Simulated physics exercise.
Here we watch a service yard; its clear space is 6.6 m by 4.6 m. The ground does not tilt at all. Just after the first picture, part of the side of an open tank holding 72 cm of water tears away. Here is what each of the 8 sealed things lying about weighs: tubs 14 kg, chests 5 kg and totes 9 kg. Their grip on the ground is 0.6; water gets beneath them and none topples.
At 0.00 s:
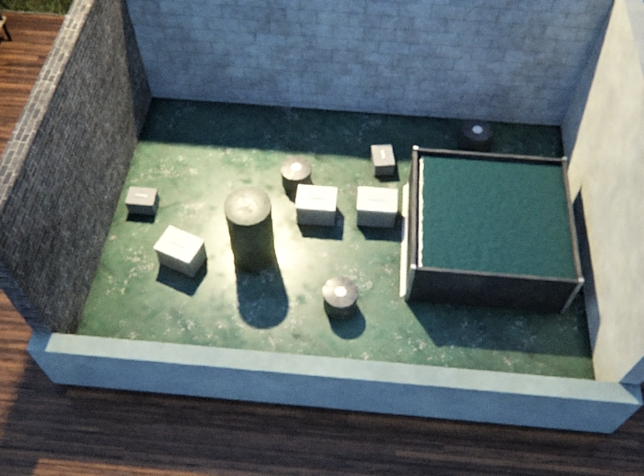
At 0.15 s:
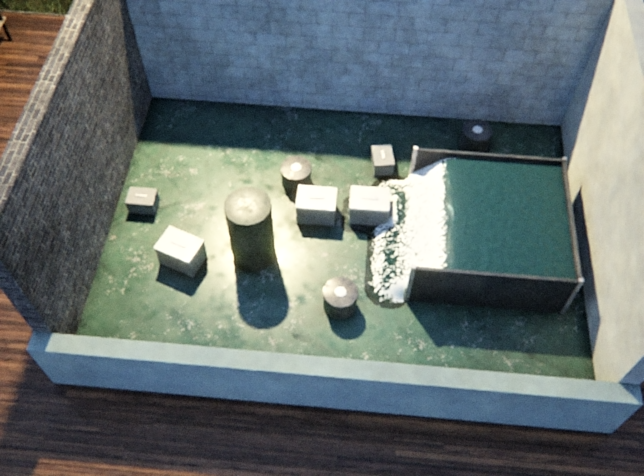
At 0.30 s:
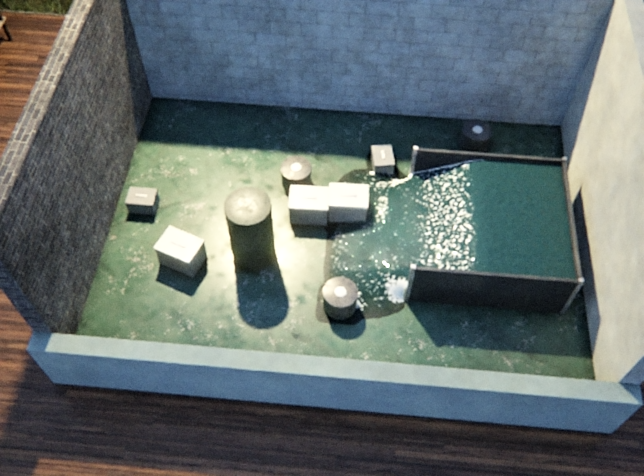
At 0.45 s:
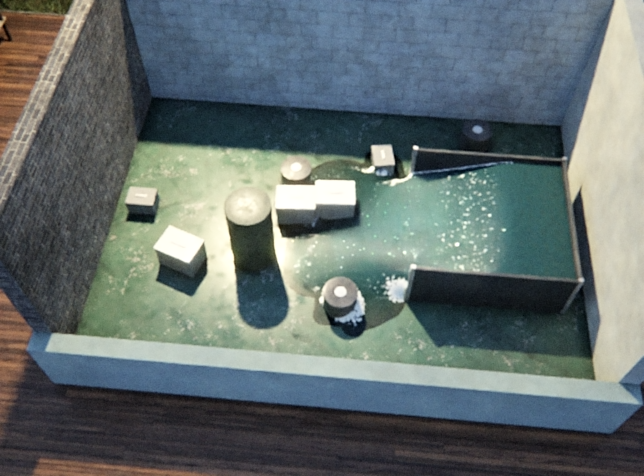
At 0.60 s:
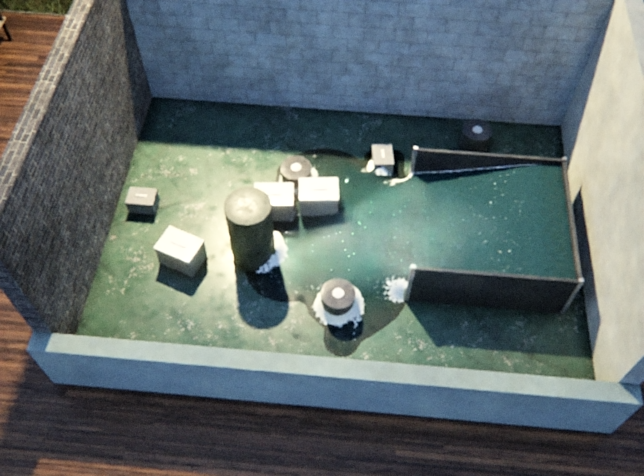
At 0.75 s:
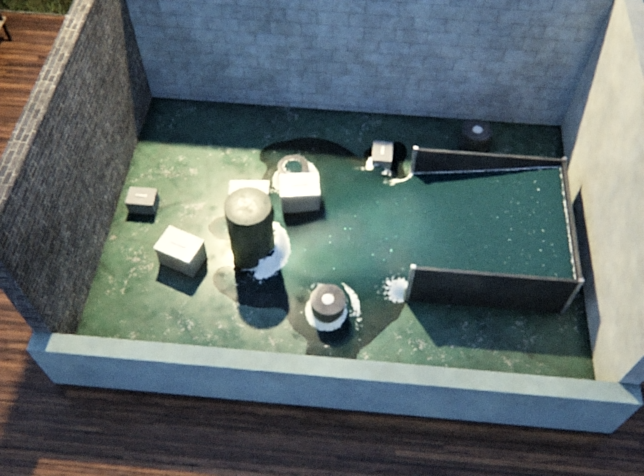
At the start, a square tank of green water stands at the right of a walled yard scattered with pale boxes and round containers. Its left side gives way and foaming water surges out, pushing two white boxes leftward past a tall cylinder as the dark pool spreads across the floor.
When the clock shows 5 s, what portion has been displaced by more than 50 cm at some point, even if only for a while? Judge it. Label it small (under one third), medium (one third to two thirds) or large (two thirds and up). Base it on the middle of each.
Large.
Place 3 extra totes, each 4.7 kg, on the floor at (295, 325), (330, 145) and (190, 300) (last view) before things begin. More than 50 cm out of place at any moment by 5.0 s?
Well, in turn they are above that, above that and above that.
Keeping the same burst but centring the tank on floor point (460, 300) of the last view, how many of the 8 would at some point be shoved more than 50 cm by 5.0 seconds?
Count: 6.
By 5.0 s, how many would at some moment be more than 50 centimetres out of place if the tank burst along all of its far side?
7.
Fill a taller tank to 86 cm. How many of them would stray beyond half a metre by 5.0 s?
It would come to 7 of them.
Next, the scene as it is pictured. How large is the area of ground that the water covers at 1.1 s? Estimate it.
Roughly 15 m2 of it is wet.
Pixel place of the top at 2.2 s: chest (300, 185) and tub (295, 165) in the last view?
(153, 113) and (155, 89), roughly.
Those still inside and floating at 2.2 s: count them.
Of them, 6.
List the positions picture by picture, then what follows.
The first frame shows a chest at (377, 199), on the bottom; a chest at (317, 197) rests on the ground; 3.8 m2 under water; 0 of 8 have shifted.
The second frame shows a chest at (370, 198), on the bottom, 11 cm from its start; a chest at (317, 197) rests on the ground; water covers 4.8 m2; 1 of 8 have shifted.
The third frame shows a chest at (349, 195), on the bottom, 41 cm from its start; a chest at (309, 197) rests on the ground, 11 cm from its start; water covers 6.2 m2; 2 of 8 have shifted.
The fourth frame shows a chest at (335, 192) rests on the ground, 60 cm from its start; a chest at (296, 197), on the bottom, 29 cm from its start; 7.6 m2 under water; 2 of 8 have shifted.
The fifth frame shows a chest at (319, 189), afloat, 83 cm from its start; a chest at (274, 194) rests on the ground, 60 cm from its start; water covers 9.1 m2; 2 of 8 have shifted.
The sixth frame shows a chest at (299, 184) floats, 110 cm from its start; a chest at (249, 191) rests on the ground, 95 cm from its start; 10.8 m2 under water; 4 of 8 have shifted.
After 1.1 s 4 of 8 are over 50 cm from their spots; 1 afloat.
After 2.2 s 4 of 8 are over 50 cm from their spots; 6 afloat.
After 3.5 s 5 of 8 are over 50 cm from their spots; 6 afloat.
After 5.0 s 6 of 8 are over 50 cm from their spots, and 6 have been at some point; 6 afloat.
